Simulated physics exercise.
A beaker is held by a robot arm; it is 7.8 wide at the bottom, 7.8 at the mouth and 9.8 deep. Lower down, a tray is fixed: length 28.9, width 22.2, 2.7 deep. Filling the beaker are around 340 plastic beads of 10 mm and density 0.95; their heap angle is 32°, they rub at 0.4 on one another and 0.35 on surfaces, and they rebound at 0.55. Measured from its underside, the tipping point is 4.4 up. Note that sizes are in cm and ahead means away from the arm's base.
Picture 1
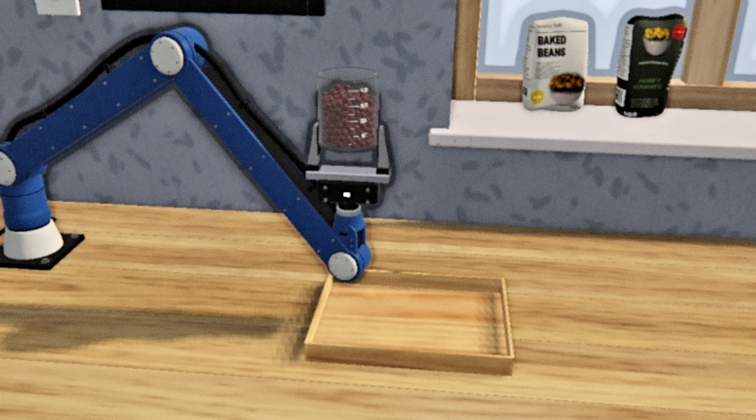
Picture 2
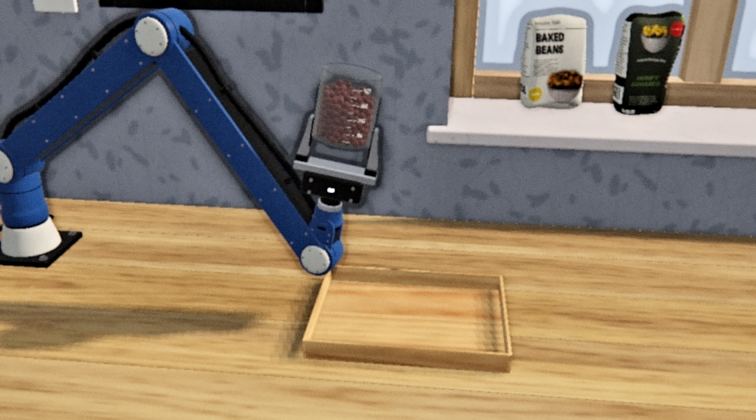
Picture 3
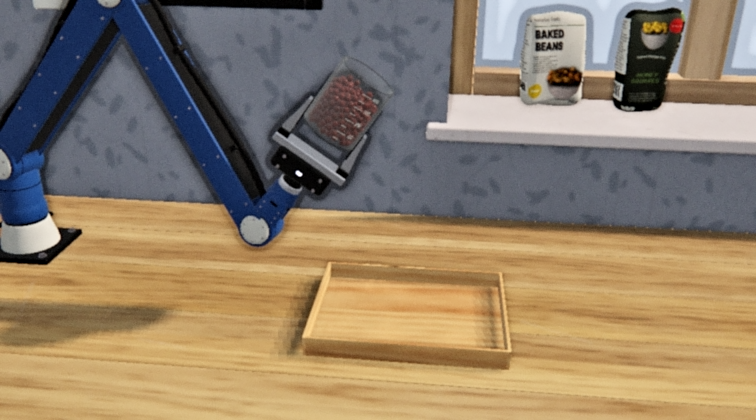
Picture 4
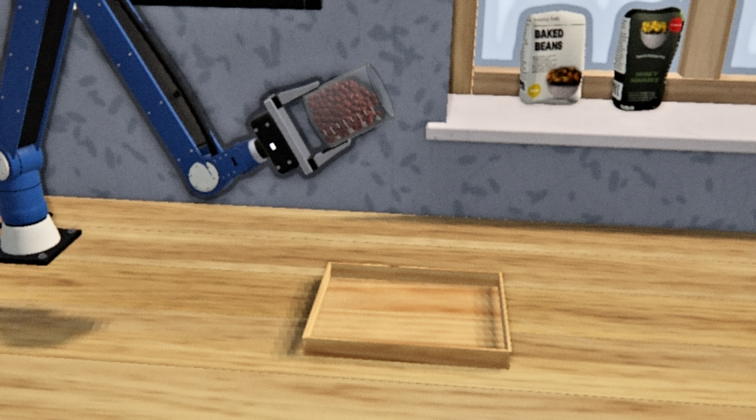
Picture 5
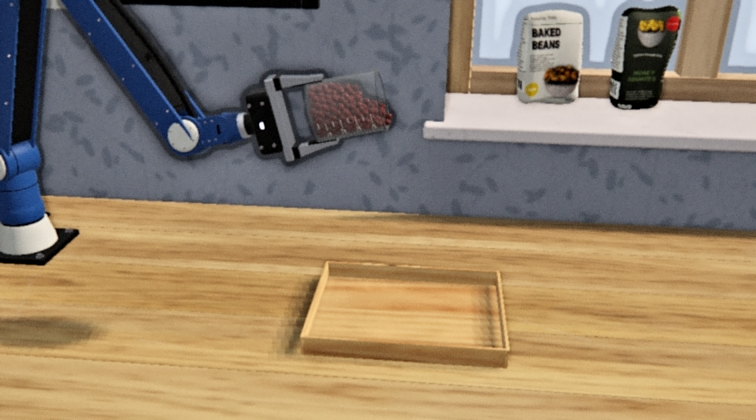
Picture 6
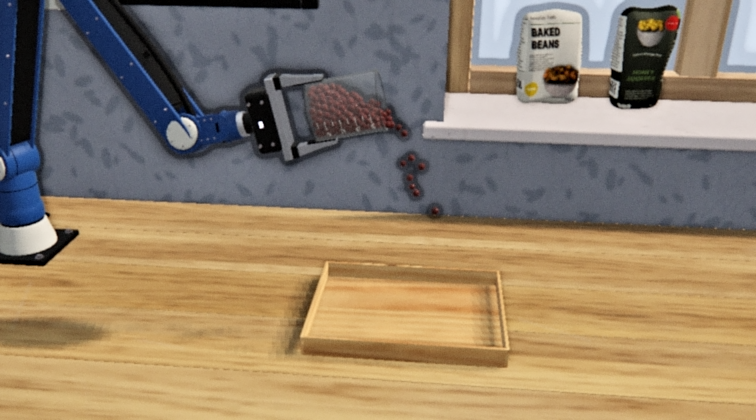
A blue robot arm tilted a clear beaker of small reddish-brown beans to the right above a wooden tray on a counter, until a few slid over the lip and dropped through the air.
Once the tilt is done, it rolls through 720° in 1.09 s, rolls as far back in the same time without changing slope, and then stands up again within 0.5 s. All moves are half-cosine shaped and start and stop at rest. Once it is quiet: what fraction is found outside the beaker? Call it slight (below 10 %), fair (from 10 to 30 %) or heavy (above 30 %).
I would call it heavy, above 30 %.
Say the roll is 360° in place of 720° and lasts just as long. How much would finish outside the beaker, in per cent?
It would come to around 40 per cent.
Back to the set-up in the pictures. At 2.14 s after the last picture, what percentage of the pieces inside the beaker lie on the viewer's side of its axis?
Estimated share: About 65 %.
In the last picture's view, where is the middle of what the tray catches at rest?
Around (455, 318).
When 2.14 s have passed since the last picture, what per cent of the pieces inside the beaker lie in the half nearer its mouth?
Near 30 per cent lies in the mouth half.
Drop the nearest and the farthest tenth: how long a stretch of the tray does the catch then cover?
Length of tray covered: Approx. 22 cm.
Then, 1.07 s after the last picture, tipped 78°, highest piece 36 above the table; 251 in the beaker, 63 in the tray, 7 on the table or floor, 20 in flight or on a rim.
Then, 2.14 s after the last picture, tipped 78°, highest piece 36 above the table; 207 in the beaker, 113 in the tray, 12 on the table or floor, 9 in flight or on a rim.
Then, 2.88 s after the last picture, upright, highest piece 36 above the table; 205 in the beaker, 122 in the tray, 14 on the table or floor.
Then, 3.58 s after the last picture, upright, highest piece 36 above the table; 205 in the beaker, 122 in the tray, 14 on the table or floor.
Final count, 205 in the beaker, 122 in the tray, 14 on the table or floor. That is 40 % outside the beaker.
